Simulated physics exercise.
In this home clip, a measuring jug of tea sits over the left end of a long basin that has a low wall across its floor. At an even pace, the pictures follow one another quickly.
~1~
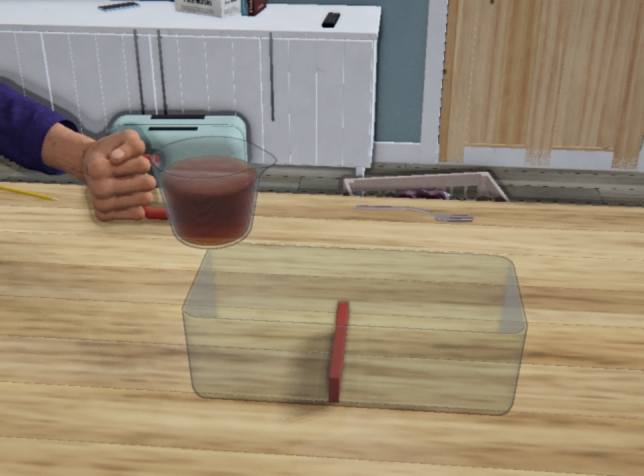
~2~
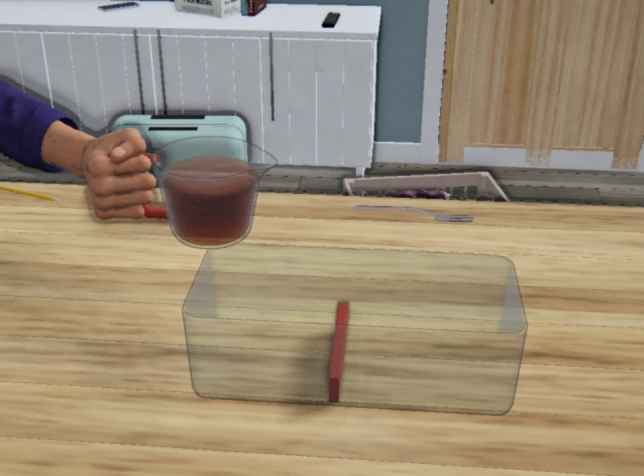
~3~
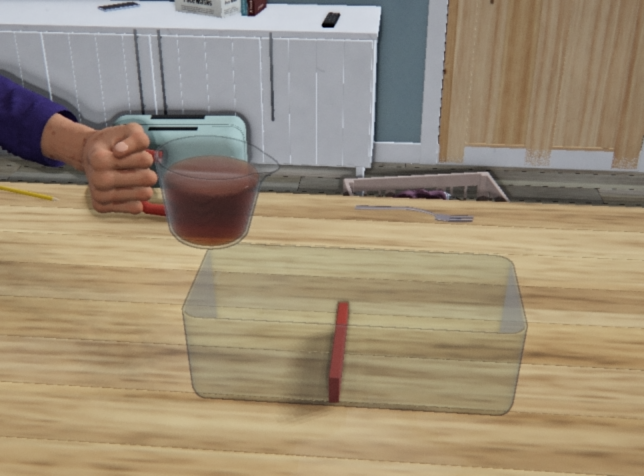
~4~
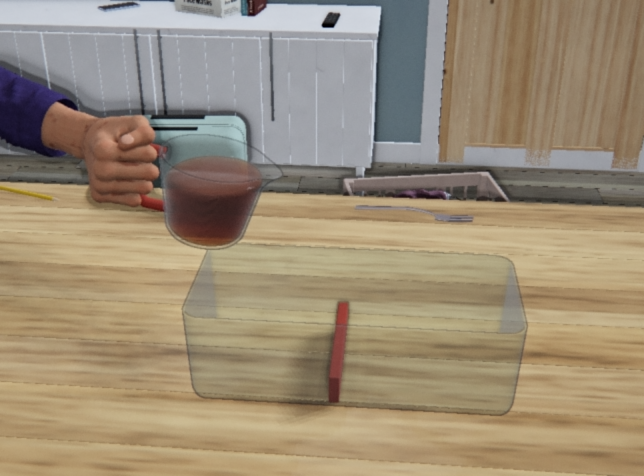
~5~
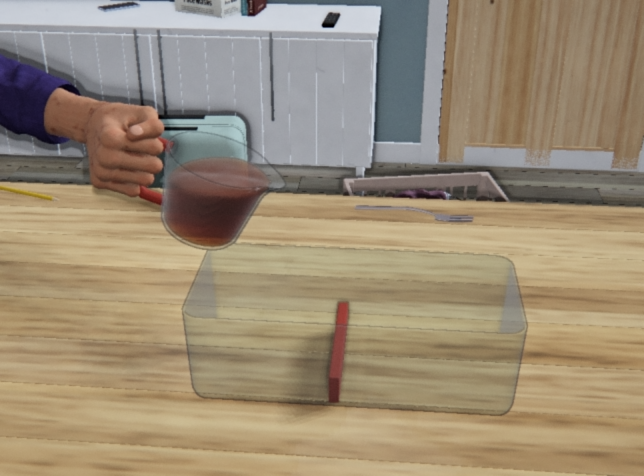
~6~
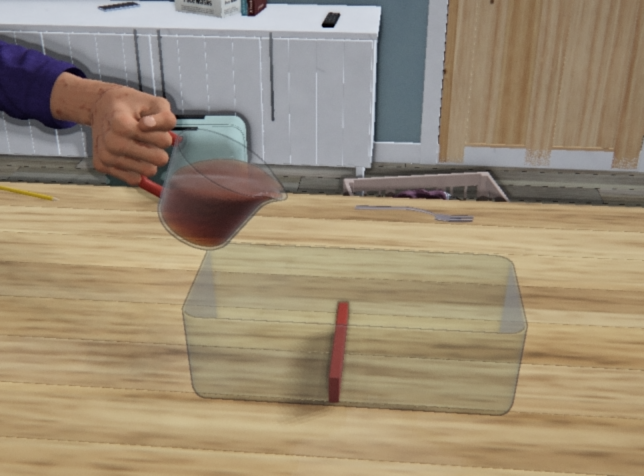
In a home kitchen, seen from a fixed view slightly above a pale wooden counter, white cabinets and a wooden door stand behind. A hand in a purple sleeve holds a clear jug of reddish-brown tea above the left end of a long see-through basin with a low red wall across its floor. The hand tilts the jug rightward, slowly then faster, the tea shifting toward its right rim.
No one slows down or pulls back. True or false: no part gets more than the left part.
True.
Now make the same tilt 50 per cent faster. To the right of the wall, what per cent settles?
I'd say close to 10 %.
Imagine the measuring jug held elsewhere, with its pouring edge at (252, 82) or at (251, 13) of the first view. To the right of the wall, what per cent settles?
In turn 10 % and 25 %.
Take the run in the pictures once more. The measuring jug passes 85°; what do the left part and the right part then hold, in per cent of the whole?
Some 25 per cent left and 5 right.
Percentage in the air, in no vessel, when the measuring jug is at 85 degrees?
It's close to 25 percent.
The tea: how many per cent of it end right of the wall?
Roughly 10 percent of it.
A moment on, the tilt is 85° and 46 per cent is still to pour, 26 is left of the wall and 4 right of it.
Next, the tilt is 98° and 7 per cent is still to pour, 79 is left of the wall and 7 right of it.
Then the tilt is 98° and 1 per cent is still to pour, 86 is left of the wall and 10 right of it.
Later the tilt is 98° and 0 per cent is still to pour, 87 is left of the wall and 11 right of it.
At rest 87 per cent lies left of the wall, 11 right of it and 2 outside.
